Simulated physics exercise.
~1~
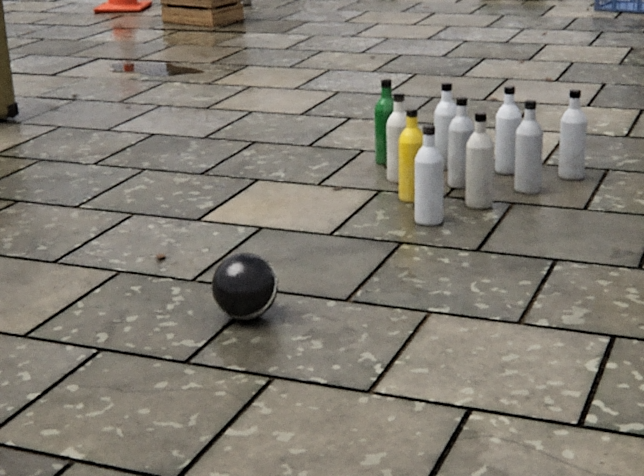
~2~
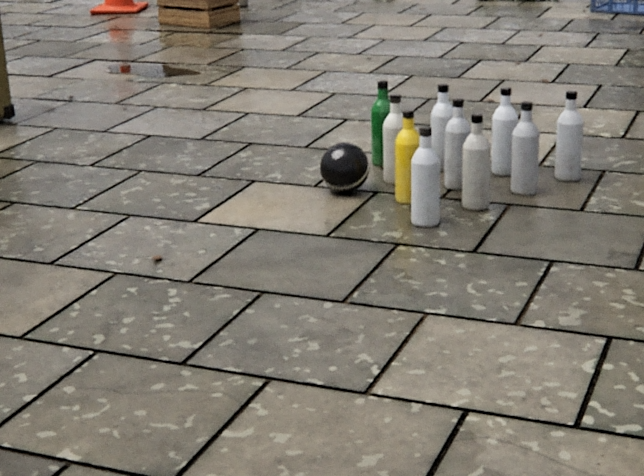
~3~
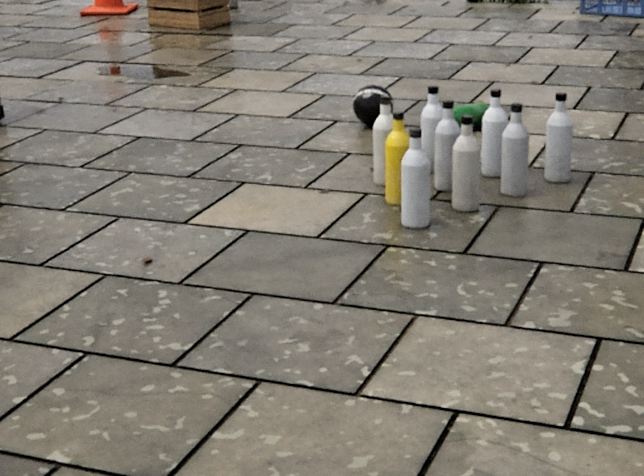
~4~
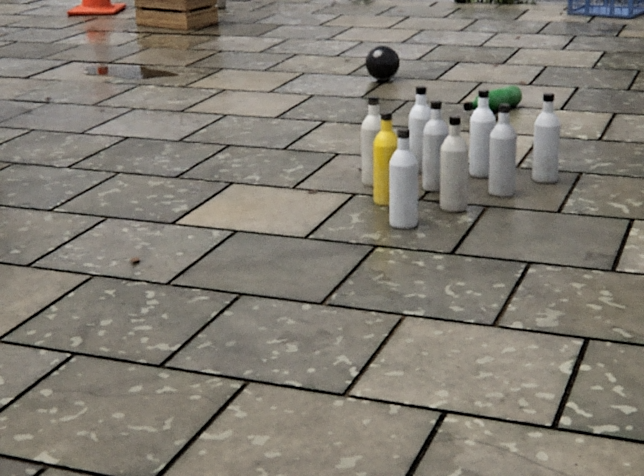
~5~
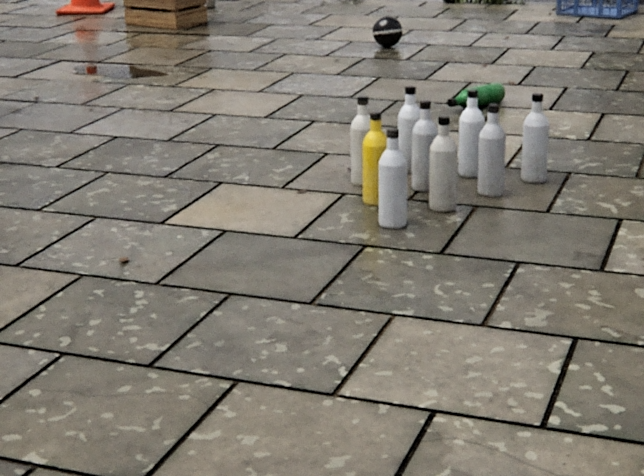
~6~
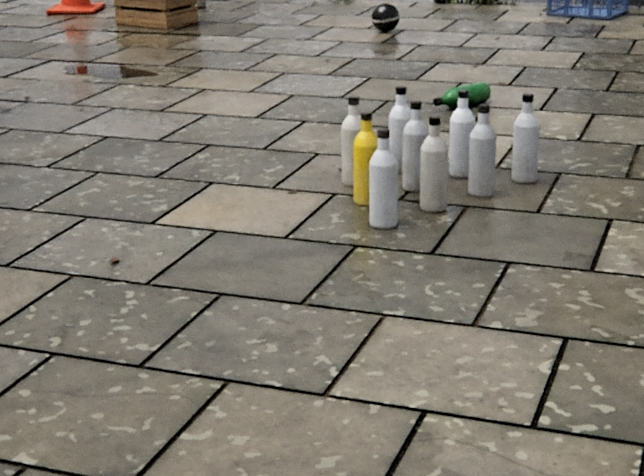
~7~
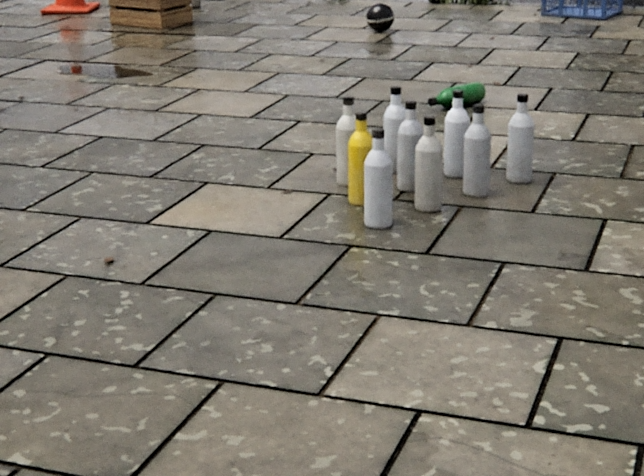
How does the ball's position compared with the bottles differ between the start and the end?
At the start the ball was on the paving in front of the bottles and to their left. By the end it was well behind them, toward the back of the paved area.
